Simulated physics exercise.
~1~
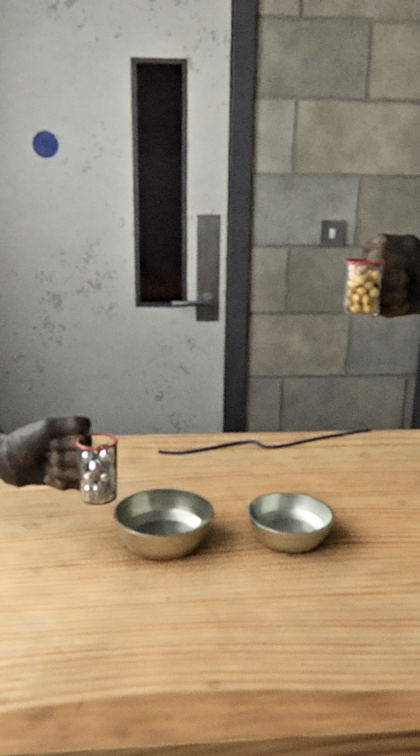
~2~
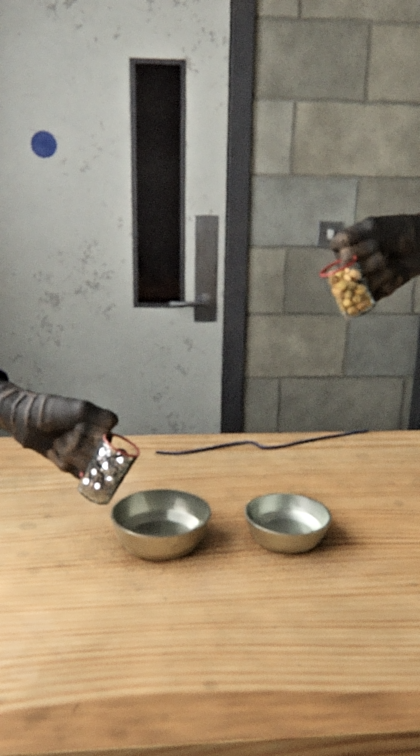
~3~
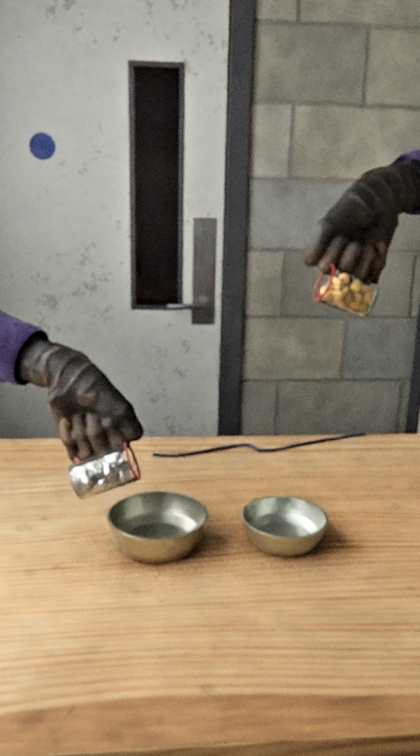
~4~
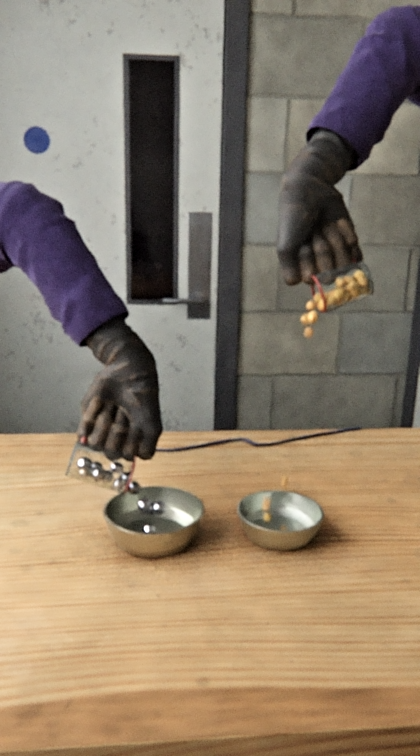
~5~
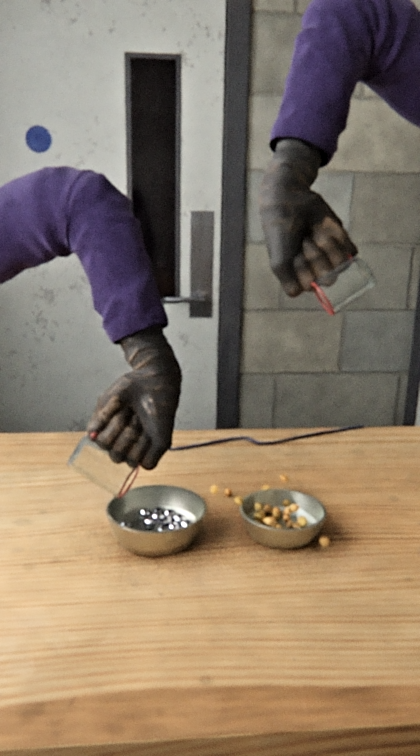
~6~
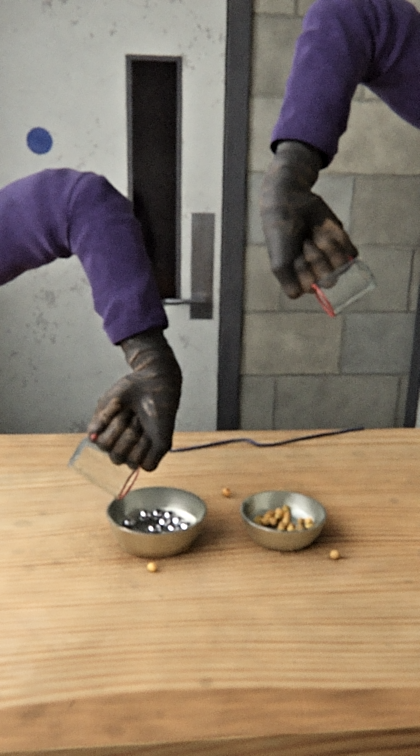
On a wooden table before a grey door and block wall, two gloved hands tip clear cups over metal bowls; the silvery balls on the left all land in their bowl, while the yellowish pieces poured from higher on the right mostly land in theirs, with a few ending up on the table.
